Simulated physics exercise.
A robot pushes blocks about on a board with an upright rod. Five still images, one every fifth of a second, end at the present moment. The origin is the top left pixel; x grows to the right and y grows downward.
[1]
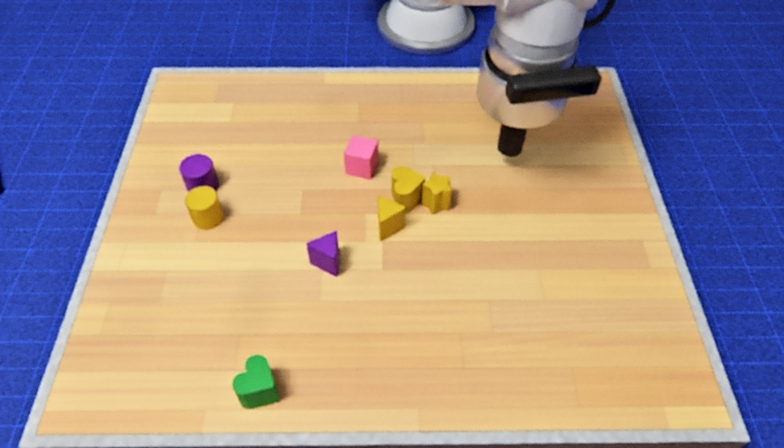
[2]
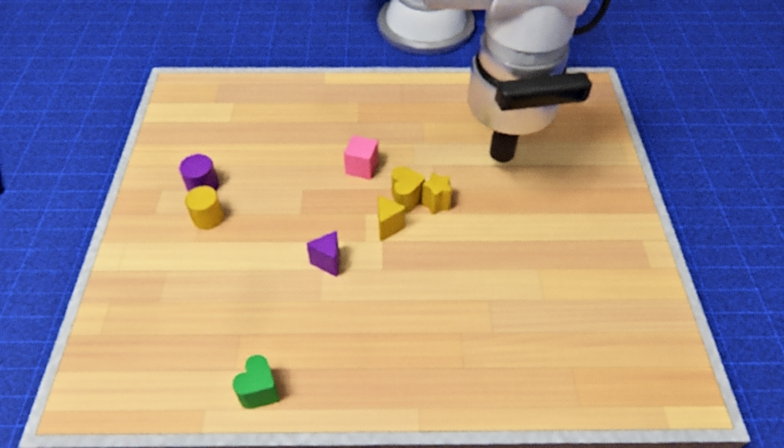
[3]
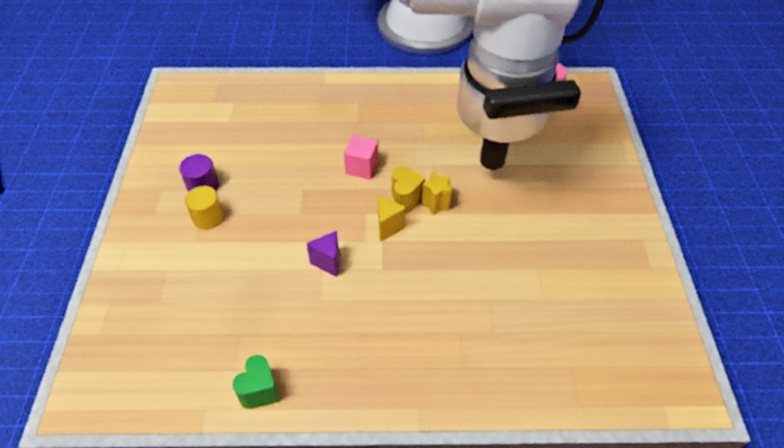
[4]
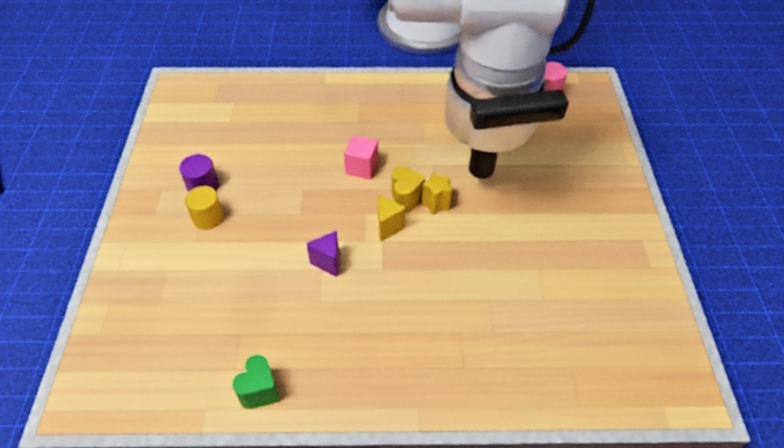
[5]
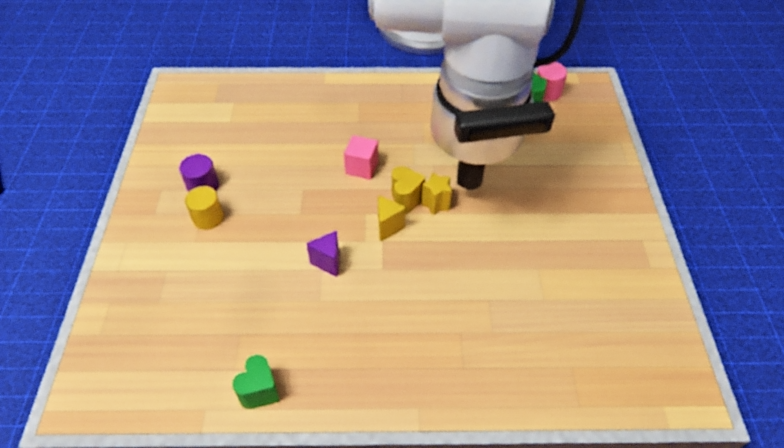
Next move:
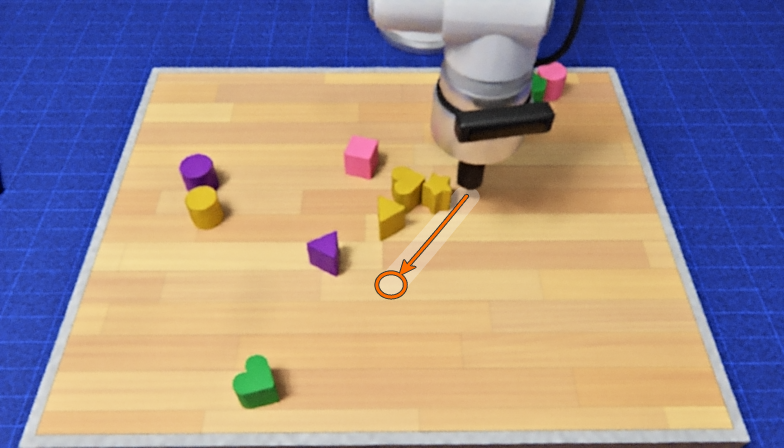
A robot arm with an upright rod moved slowly left and toward the viewer across a wooden board, nearing the yellow star block, while the scattered colored blocks all stayed where they were.
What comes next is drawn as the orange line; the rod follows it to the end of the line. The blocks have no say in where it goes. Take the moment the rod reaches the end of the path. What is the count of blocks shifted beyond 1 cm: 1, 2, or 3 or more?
I predict one.
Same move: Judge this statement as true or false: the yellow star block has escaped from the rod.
Answer: True.
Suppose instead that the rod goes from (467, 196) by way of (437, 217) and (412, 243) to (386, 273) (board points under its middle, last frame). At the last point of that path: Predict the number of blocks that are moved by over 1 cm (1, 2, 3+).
By the end of the path, two blocks have moved more than about a centimetre.
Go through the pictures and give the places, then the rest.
In the first picture, rod tip (510, 148); block tops, yellow triangular block (388, 207); yellow heart block (406, 179); yellow star block (438, 183).
In the second picture, rod (502, 154); blocks unchanged.
In the third picture, rod (492, 161); blocks unchanged.
In the fourth picture, rod (481, 170); blocks unchanged.
In the fifth picture, rod (469, 181); yellow triangular block (388, 207); yellow heart block (406, 179); yellow star block (438, 183).
Path on the board, in a line from (467, 196) to (391, 285).
What follows on the original path. One third of the way, rod (445, 209); yellow heart block (401, 178); yellow star block (427, 190), turned 45° clockwise.
Two thirds of the way, rod (419, 239); yellow heart block (401, 178); yellow star block (427, 190), turned 50° clockwise.
At the end, rod (391, 270); yellow triangular block in place; yellow heart block (401, 178); yellow star block (427, 190), turned 50° clockwise.
